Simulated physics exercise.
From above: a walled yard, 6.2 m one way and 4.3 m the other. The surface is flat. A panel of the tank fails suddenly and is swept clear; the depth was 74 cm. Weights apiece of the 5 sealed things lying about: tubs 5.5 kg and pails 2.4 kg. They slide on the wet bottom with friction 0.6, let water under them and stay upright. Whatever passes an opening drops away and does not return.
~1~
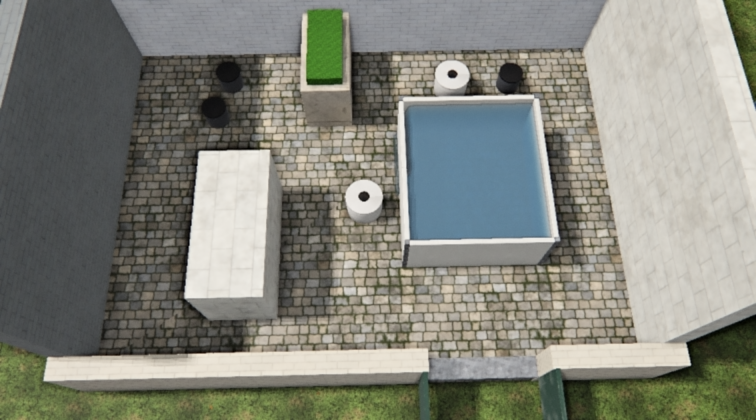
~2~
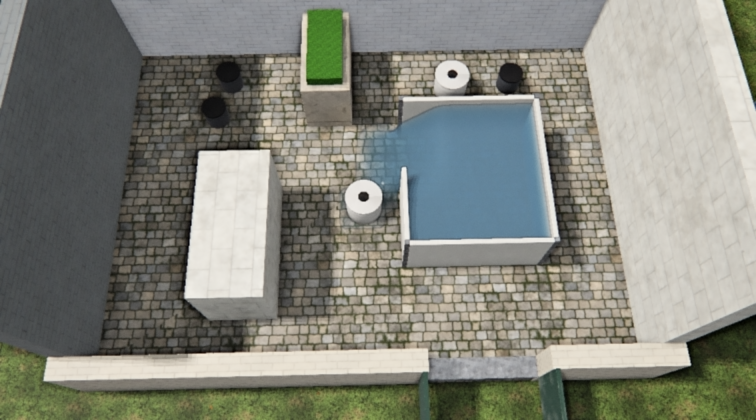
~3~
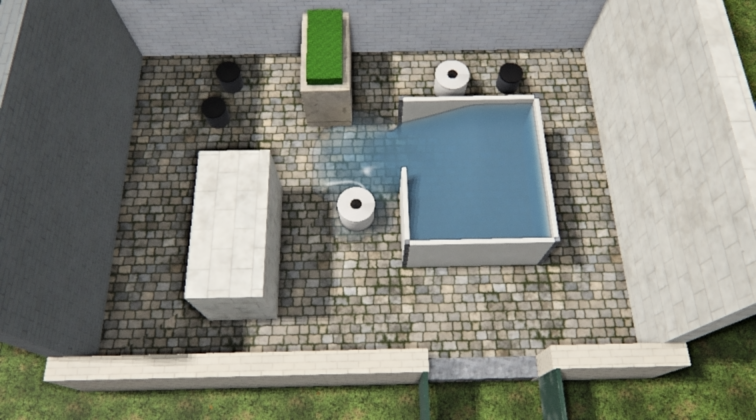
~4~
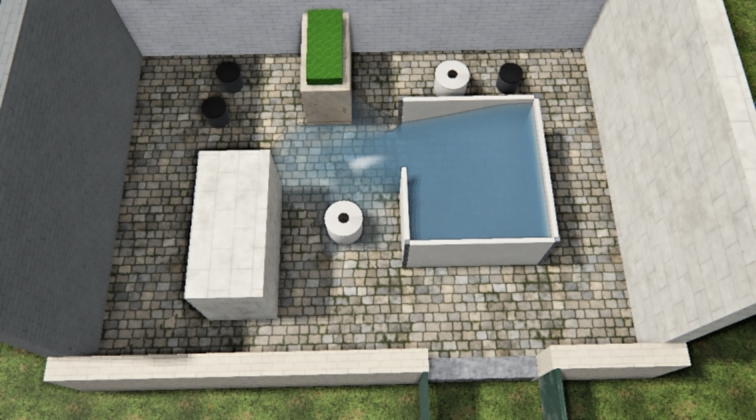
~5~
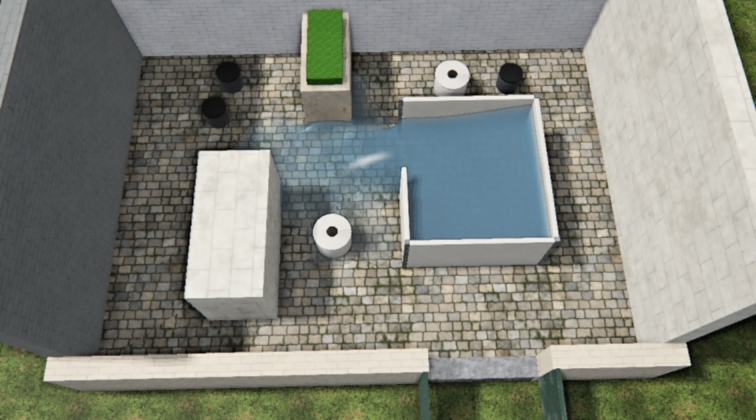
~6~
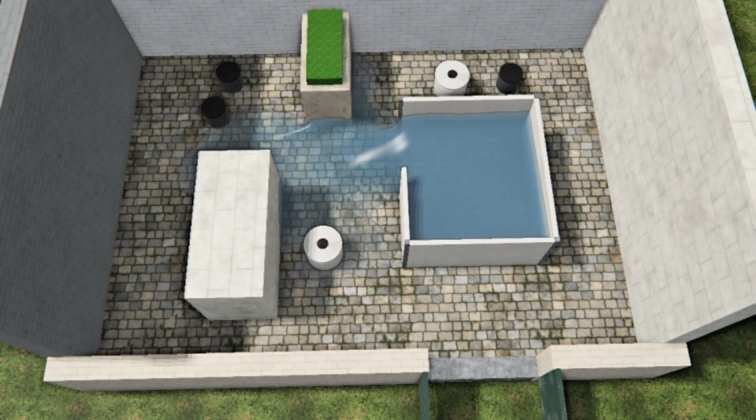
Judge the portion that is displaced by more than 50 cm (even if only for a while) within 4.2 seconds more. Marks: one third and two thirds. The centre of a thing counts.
It is at least two thirds.
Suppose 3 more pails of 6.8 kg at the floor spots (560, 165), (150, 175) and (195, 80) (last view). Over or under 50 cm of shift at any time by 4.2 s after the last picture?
In that order: Less, past it, over.
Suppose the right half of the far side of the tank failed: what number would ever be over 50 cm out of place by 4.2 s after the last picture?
Then 3.
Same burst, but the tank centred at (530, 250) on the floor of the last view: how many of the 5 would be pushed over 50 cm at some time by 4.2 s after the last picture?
Then 5.
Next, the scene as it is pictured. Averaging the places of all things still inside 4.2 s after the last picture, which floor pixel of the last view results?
At about (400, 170).
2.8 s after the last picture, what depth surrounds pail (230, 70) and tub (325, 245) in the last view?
About 12 and 5 cm.
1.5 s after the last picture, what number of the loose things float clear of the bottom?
2 of them.
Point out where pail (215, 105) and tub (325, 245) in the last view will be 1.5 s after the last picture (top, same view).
Around (176, 43) and (371, 298).
Then, 0.4 s after the last picture 1 of 5 are over 50 cm from their spots; 0 afloat.
Then, 1.5 s after the last picture 2 of 5 are over 50 cm from their spots; 2 afloat.
Then, 2.8 s after the last picture 5 of 5 are over 50 cm from their spots; 3 afloat.
Then, 4.2 s after the last picture 5 of 5 are over 50 cm from their spots, and 5 have been at some point; 4 afloat.
